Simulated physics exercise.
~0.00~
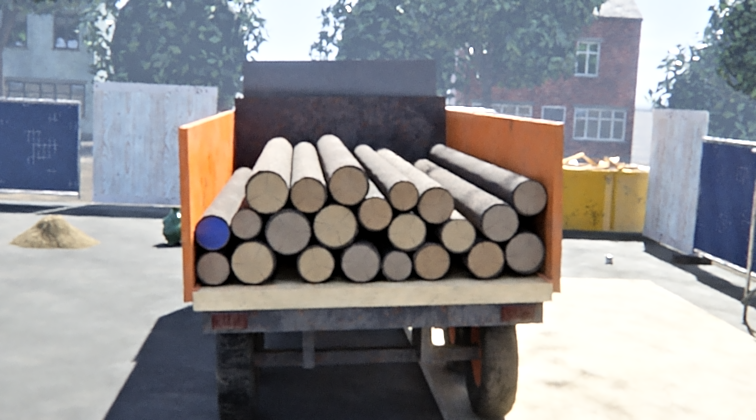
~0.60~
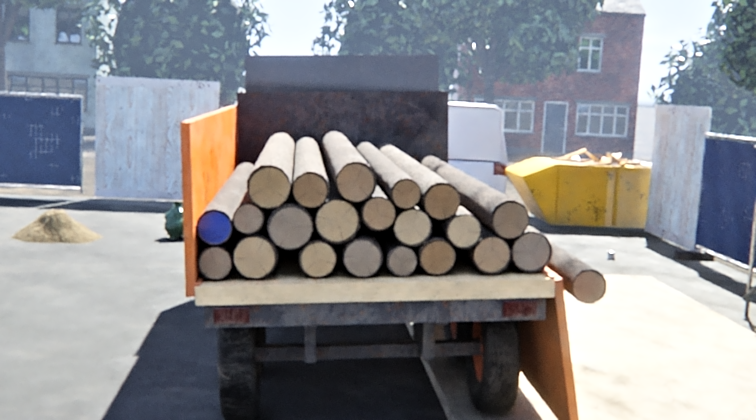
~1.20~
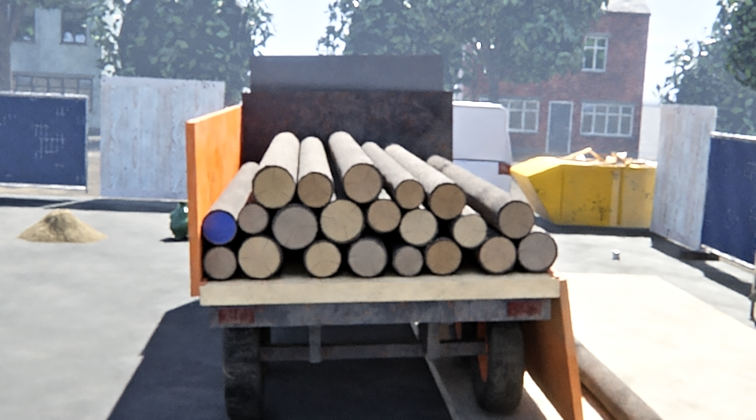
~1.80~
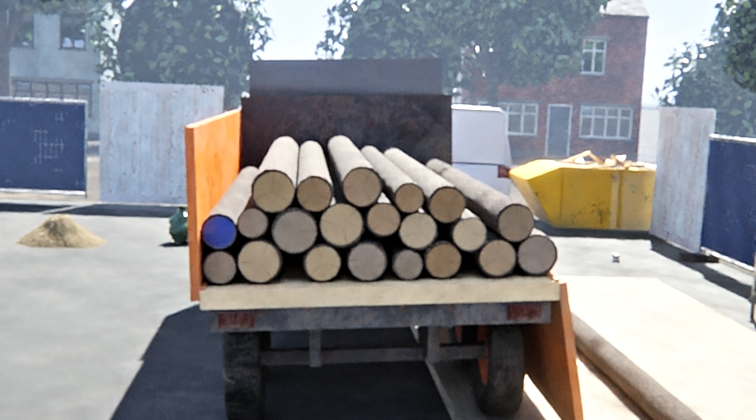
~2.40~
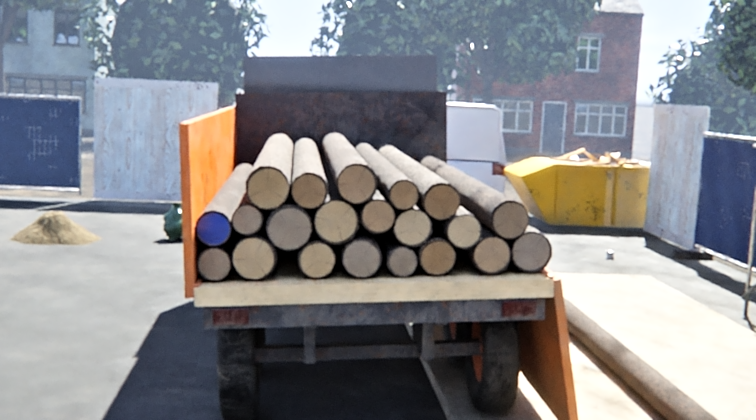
Flatbed lorry stacked with timber poles dropping its right side panel, one pole rolling off to the ground, the blue-ended one staying aboard.
